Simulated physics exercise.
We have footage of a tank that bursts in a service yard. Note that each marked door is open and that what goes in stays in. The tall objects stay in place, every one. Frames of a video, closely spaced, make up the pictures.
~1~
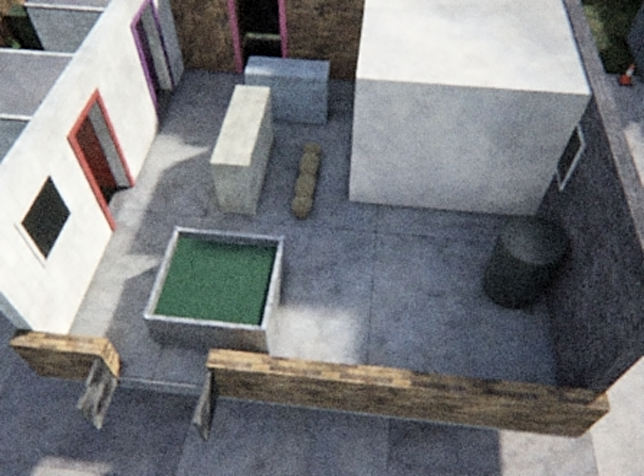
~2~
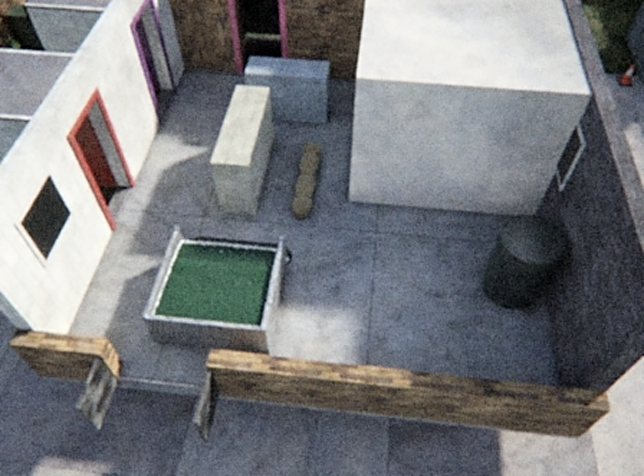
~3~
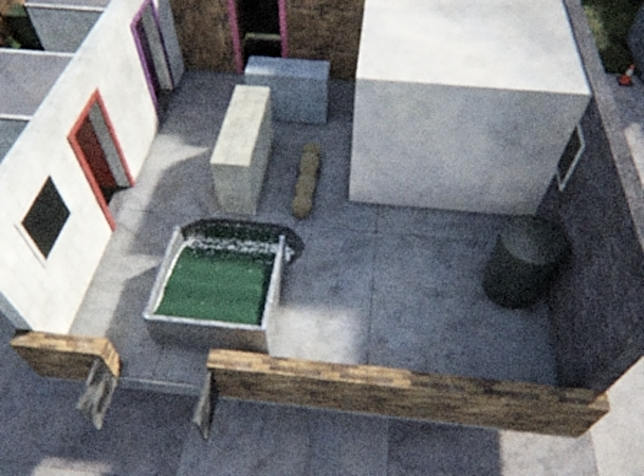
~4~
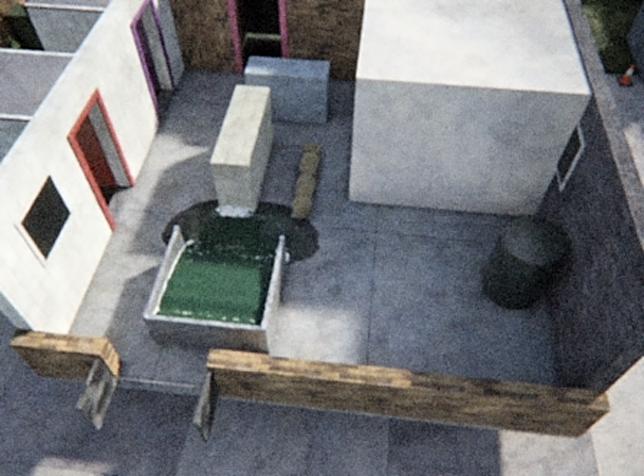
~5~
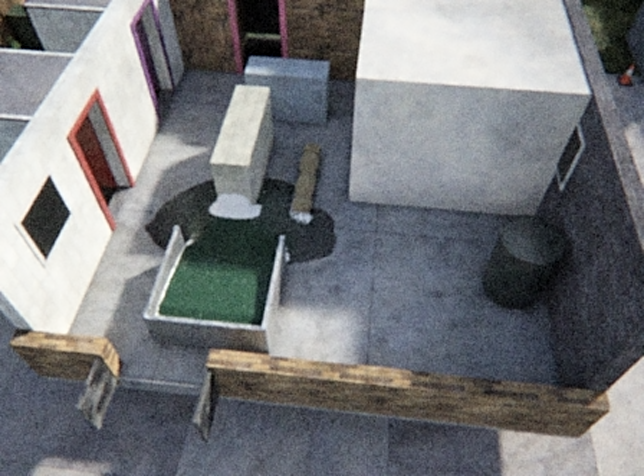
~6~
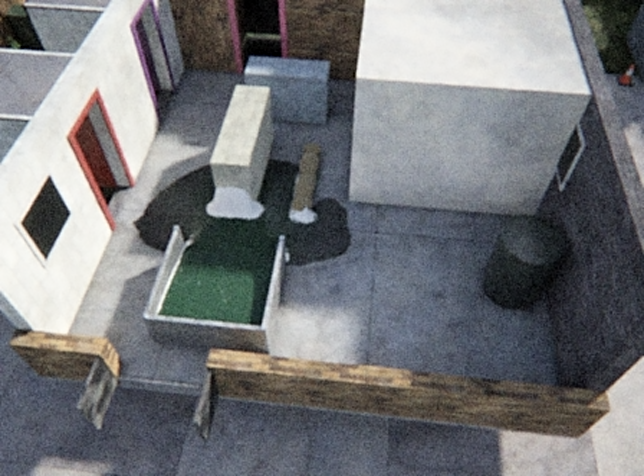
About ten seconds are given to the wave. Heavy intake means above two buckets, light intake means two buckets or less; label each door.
Labels: Pink door: Light, red door: Heavy, purple door: Light.
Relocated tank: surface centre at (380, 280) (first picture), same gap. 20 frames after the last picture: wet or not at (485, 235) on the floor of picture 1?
Outcome at that point: Waterlogged.
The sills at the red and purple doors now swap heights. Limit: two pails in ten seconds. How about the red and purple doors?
Looks like the red surpasses that amount while the purple surpasses that amount.
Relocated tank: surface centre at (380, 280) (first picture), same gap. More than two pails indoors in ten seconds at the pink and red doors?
As I see it, the pink door does not reach it; the red door does not reach it.
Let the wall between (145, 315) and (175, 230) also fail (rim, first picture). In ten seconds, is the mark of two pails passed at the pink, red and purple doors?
Result: Pink goes past the limit; red goes past the limit; purple remains beneath it.
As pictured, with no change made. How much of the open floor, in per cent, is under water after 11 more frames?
That works out at 45 %.
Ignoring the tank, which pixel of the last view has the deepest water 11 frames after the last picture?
My estimate is about (287, 123).
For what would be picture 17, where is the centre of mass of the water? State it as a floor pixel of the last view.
Near (245, 209) in the last view.
A moment on, water covers 30 % of the floor; the pink door not reached, the red door wet at the sill, nothing in, the purple door not reached.
Next, water covers 45 % of the floor; the pink door not reached, the red door over two buckets in, the purple door wet at the sill, nothing in.
Then, water covers 60 % of the floor; the pink door wet at the sill, nothing in, the red door far over two buckets in, the purple door under two buckets in.
Later, water covers 75 % of the floor; the pink door wet at the sill, nothing in, the red door far over two buckets in, the purple door under two buckets in.
In the end, water covers 95 % of the floor; the pink door under two buckets in, the red door far over two buckets in, the purple door under two buckets in.
